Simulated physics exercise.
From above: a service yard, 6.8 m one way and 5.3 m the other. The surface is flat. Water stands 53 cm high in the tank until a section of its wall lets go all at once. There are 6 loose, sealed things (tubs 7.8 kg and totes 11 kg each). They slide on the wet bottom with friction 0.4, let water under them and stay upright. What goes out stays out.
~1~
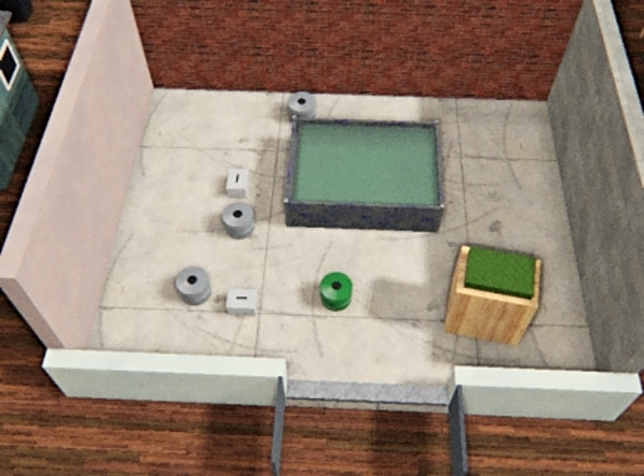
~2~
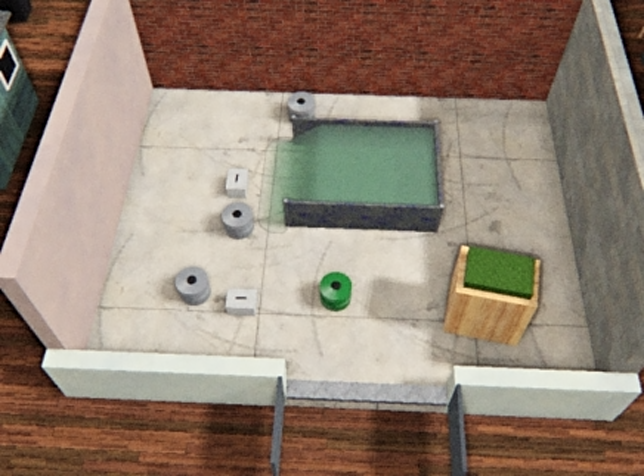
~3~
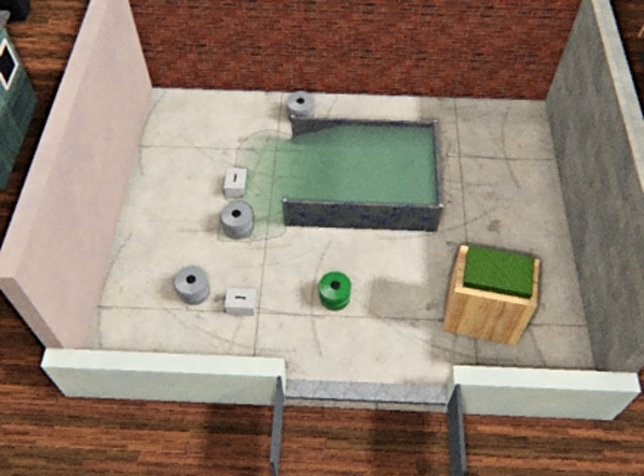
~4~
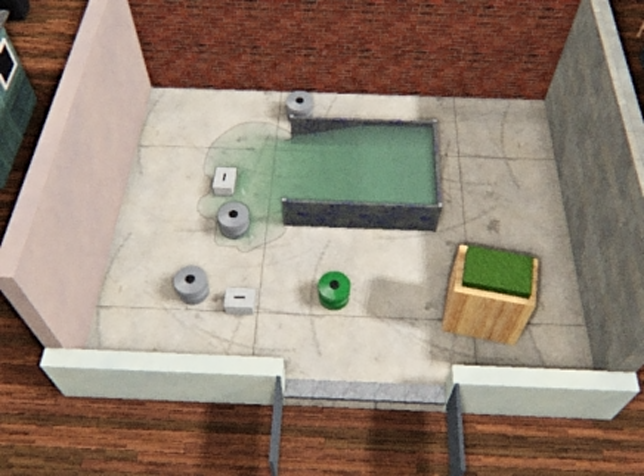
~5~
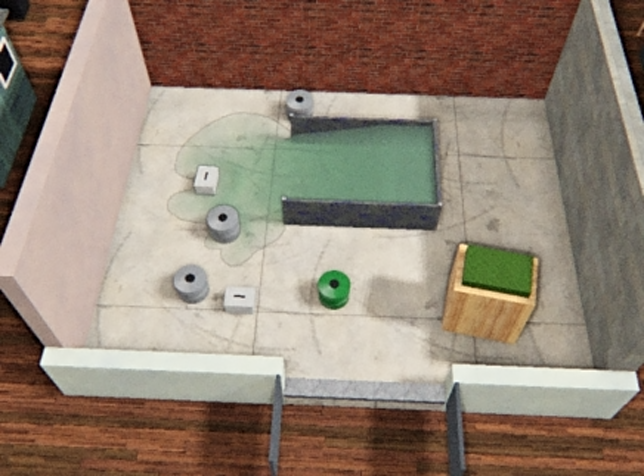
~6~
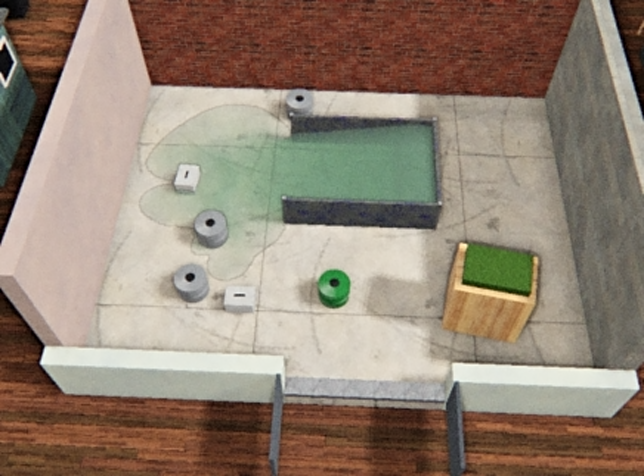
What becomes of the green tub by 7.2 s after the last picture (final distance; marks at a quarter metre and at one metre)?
Green tub is nudged along.
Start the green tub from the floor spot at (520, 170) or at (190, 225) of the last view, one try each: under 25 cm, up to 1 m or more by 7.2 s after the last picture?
In turn: It moves a short way; it gets carried off.
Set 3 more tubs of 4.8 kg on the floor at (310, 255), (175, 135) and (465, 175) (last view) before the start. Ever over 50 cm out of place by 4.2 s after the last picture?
In turn: Under, more, under.
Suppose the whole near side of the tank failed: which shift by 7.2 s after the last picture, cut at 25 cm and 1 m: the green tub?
Then the green tub ends far away.
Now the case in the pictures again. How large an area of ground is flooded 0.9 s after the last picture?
About 14 m2.
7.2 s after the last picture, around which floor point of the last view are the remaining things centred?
At about (404, 294).
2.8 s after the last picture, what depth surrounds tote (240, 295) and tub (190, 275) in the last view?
About 1 and 5 cm.
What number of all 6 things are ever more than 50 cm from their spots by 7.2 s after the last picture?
I count 6.
Then, 0.9 s after the last picture the green tub is near (334, 283), 0.0 m from its start, aground; 0 of 6 are out; 1 afloat.
Then, 2.8 s after the last picture the green tub is near (334, 283), 0.0 m from its start, aground; 0 of 6 are out; 1 afloat.
Then, 4.8 s after the last picture the green tub is near (344, 276), 0.2 m from its start, aground; 0 of 6 are out; 1 afloat.
Then, 7.2 s after the last picture the green tub is near (373, 262), 0.6 m from its start, aground; 0 of 6 are out; 1 afloat.
